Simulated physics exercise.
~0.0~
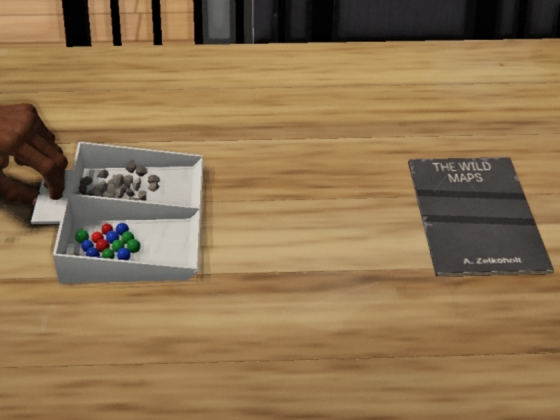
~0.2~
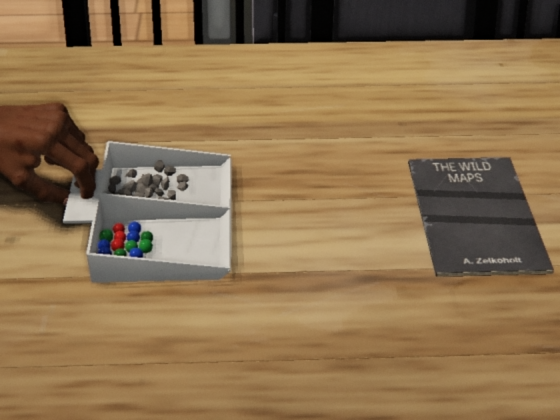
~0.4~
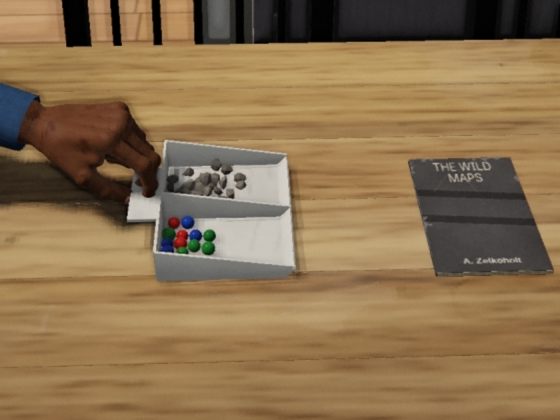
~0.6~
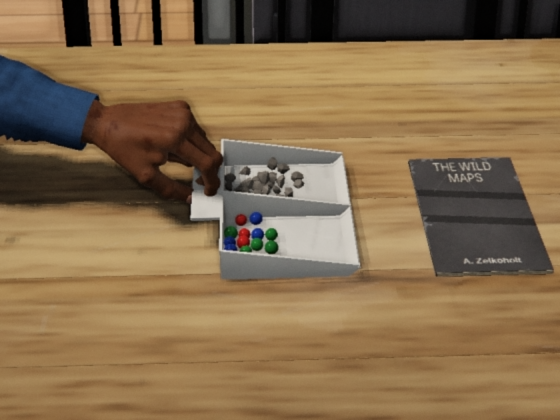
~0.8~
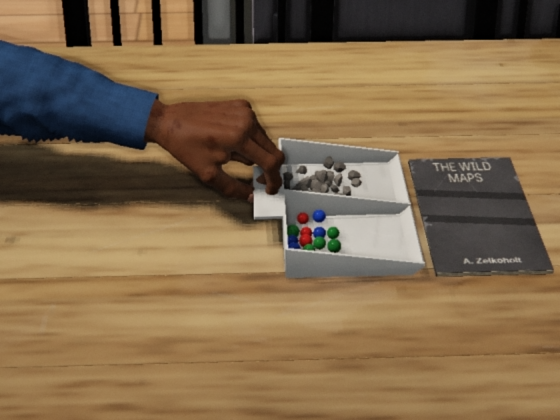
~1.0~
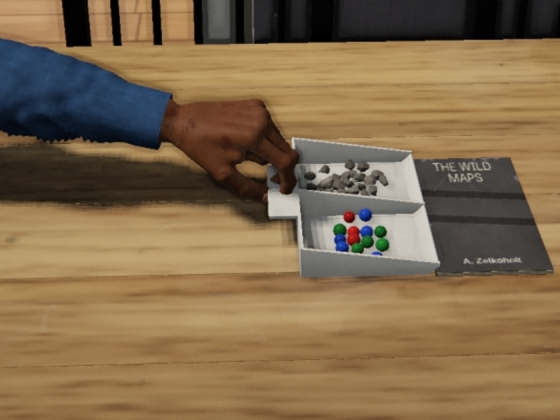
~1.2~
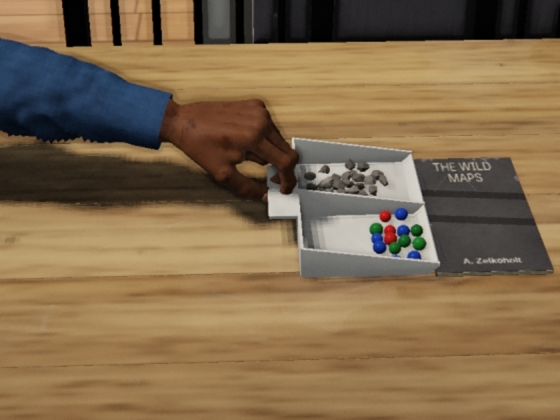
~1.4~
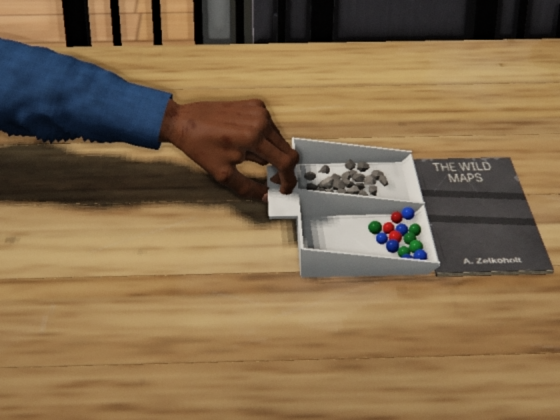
On a wooden table, a hand pushes a divided tray right against a thin book, beads rolling forward inside.
